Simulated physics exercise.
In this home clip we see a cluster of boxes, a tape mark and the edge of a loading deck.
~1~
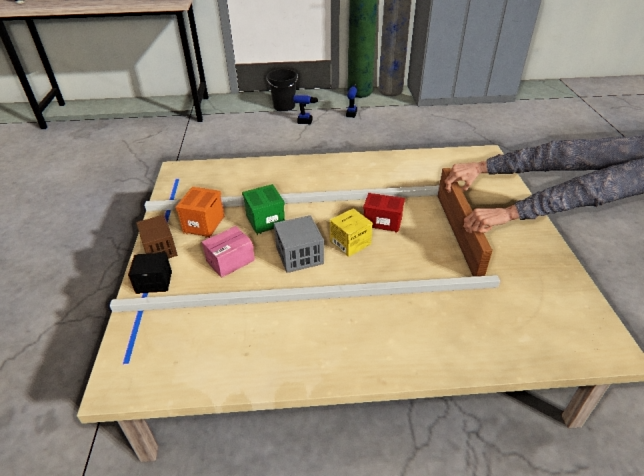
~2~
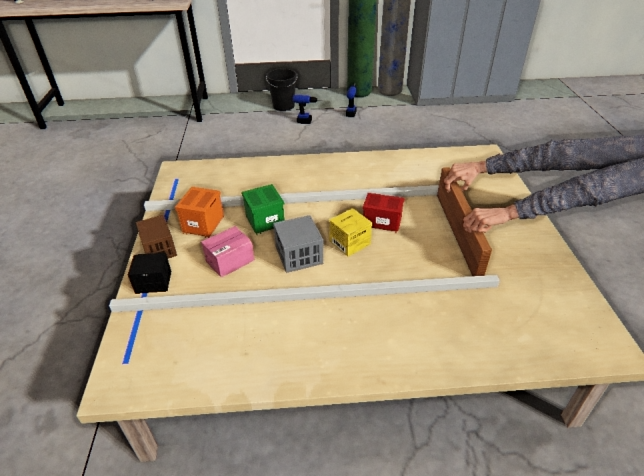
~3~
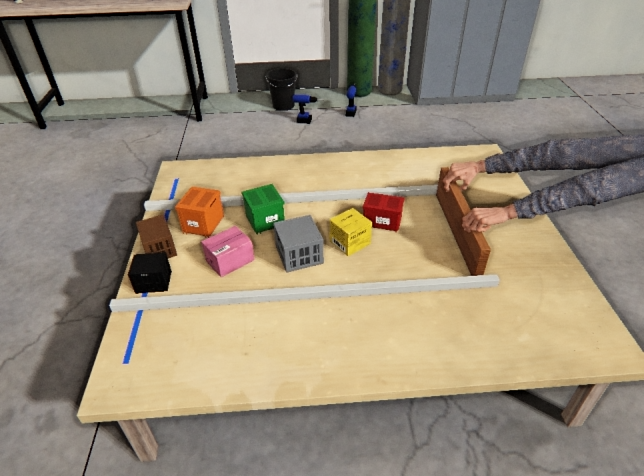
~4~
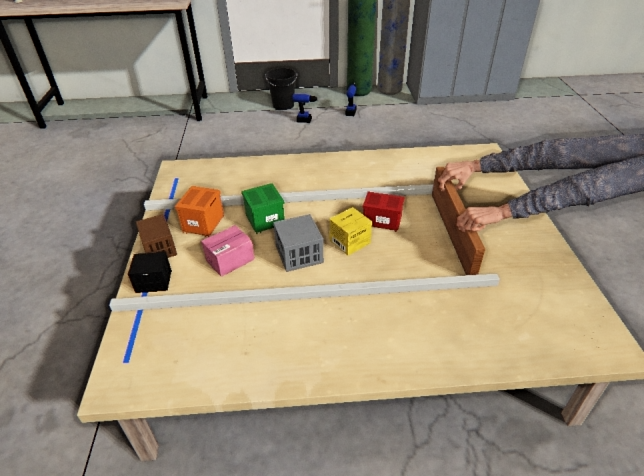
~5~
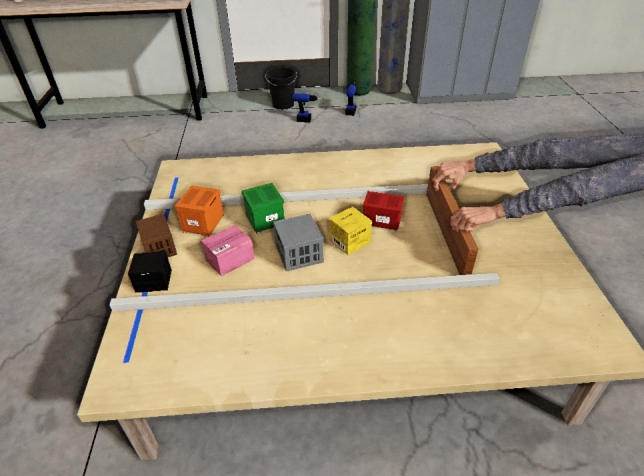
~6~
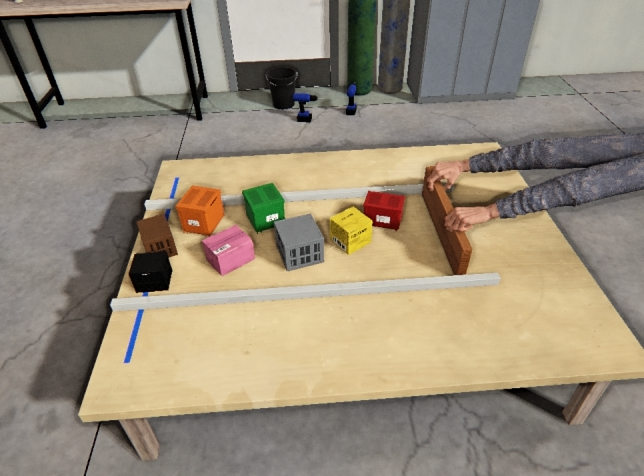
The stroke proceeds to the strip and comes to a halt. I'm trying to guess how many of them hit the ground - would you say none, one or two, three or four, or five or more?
I would say five or more.
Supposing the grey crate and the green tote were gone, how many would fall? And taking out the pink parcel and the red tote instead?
Result: 3 in the first case, with 3 in the second.
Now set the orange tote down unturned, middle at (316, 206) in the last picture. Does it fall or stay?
Lab note: From that start it is gone.
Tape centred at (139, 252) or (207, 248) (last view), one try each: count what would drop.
Taking the two tries in order, the numbers are 8 and 3.
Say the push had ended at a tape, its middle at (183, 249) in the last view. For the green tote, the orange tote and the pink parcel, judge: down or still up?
Short version: The green tote sits tight, the orange tote heads down, the pink parcel heads down.
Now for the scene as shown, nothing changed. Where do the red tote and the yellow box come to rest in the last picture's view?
Listed as asked: First (137, 235), and then (135, 254).
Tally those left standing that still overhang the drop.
I'd put it at 3.
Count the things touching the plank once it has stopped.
3 in contact.
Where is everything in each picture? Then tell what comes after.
In the first picture, brown crate (157, 239); black crate (151, 273); orange tote (201, 212); plank (461, 220); tape (157, 252).
In the second picture, black crate (150, 273); red tote (383, 213).
In the third picture, orange tote (201, 212); green tote (264, 209).
In the fourth picture, brown crate (157, 238); plank (455, 219).
In the fifth picture, black crate (151, 272); yellow box (350, 230).
In the sixth picture, brown crate (157, 238); black crate (151, 272); orange tote (201, 211); plank (444, 218); tape (157, 251).
Early on, none off yet; brown crate at rest near (157, 238); black crate at rest near (151, 272); orange tote at rest near (201, 211).
A while later, none off yet; brown crate travelled a little near (149, 236); black crate travelled about its own width near (128, 279); orange tote travelled about its own width near (172, 209).
Finally, the number that fall off is five or more; lost, grey crate, pink parcel, orange tote, black crate and brown crate.
